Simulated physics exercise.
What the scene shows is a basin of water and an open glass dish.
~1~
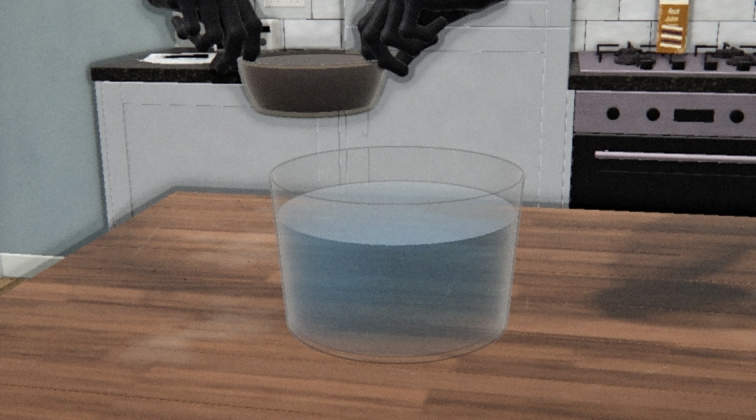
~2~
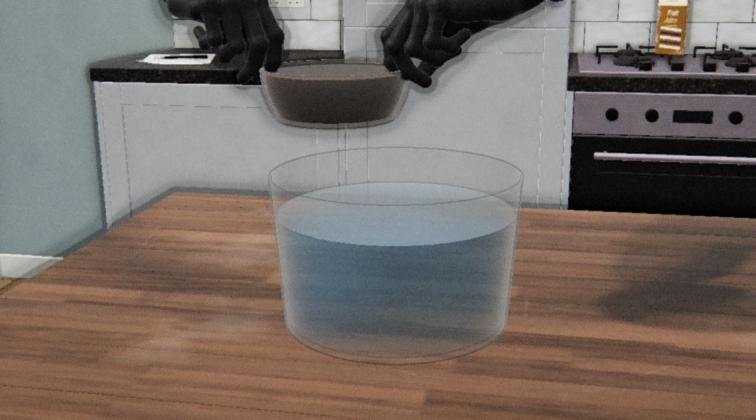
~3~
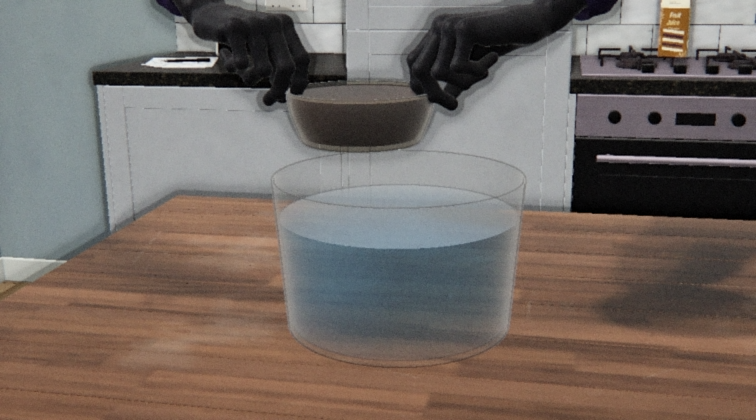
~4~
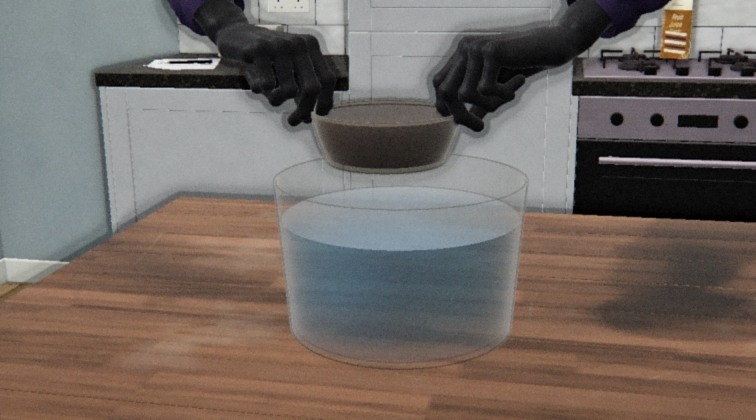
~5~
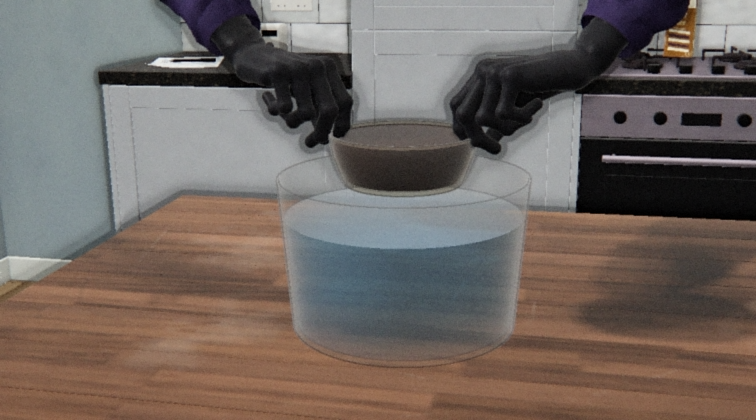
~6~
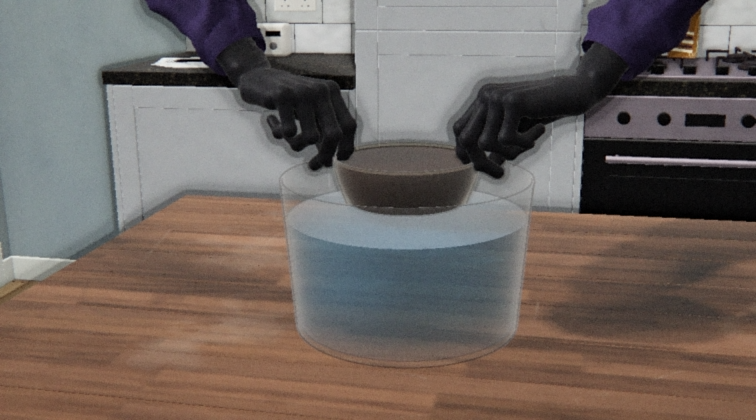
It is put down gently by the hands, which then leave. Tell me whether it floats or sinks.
My guess is it does not stay up after the hands leave.
Shortly, the dish dips into the water.
Then, water pours in over its rim.
At the finish, the dish lies on the bottom.
